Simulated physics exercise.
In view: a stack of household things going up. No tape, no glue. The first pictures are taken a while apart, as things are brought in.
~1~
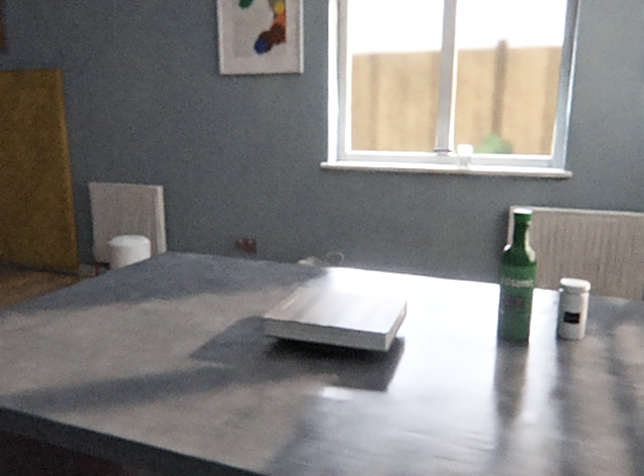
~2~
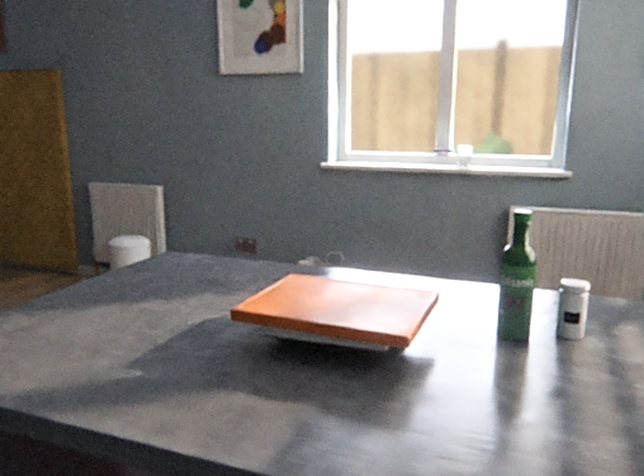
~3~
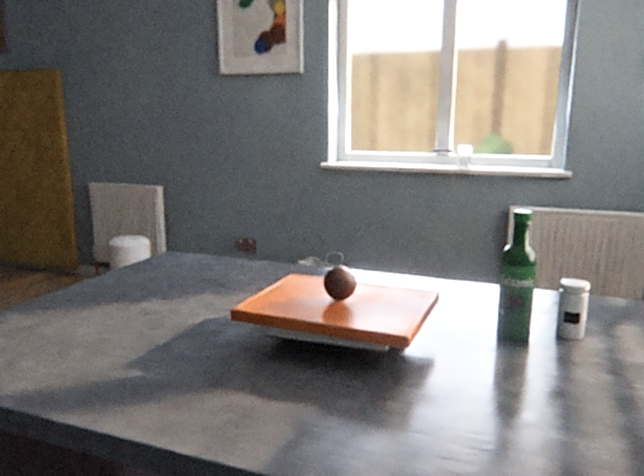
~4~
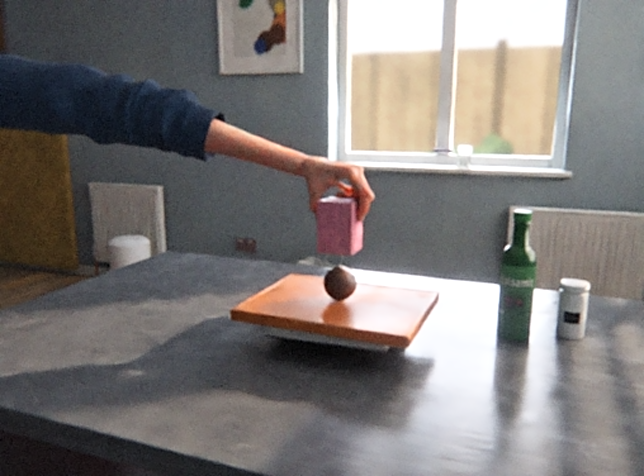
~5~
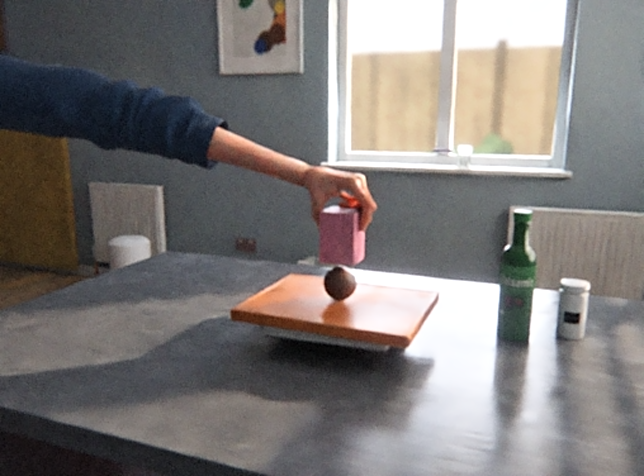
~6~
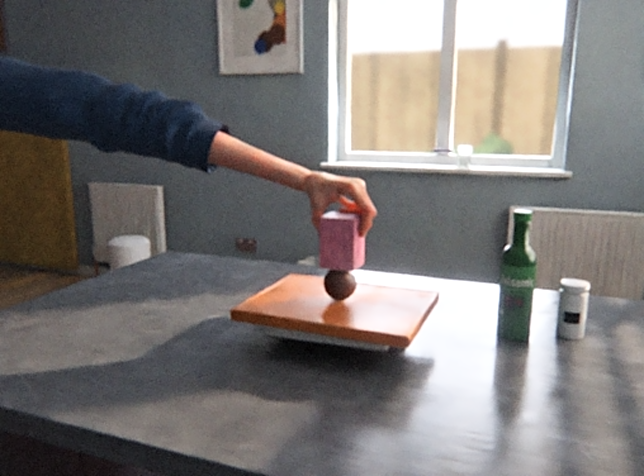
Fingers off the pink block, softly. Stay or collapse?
Here the pile comes apart.
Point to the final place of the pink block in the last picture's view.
Near (393, 289).
Then, 0.40 s on from there, pink block turned 29° from how it was put near (355, 245).
Then, 0.50 s on from there, pink block turned 60° from how it was put near (374, 256).
Then, 0.60 s on from there, pink block now fallen.
In the end, fallen, pink block; the other 6 unmoved. At the end, from the last picture's camera, pink block near (393, 289). The pile gives way.
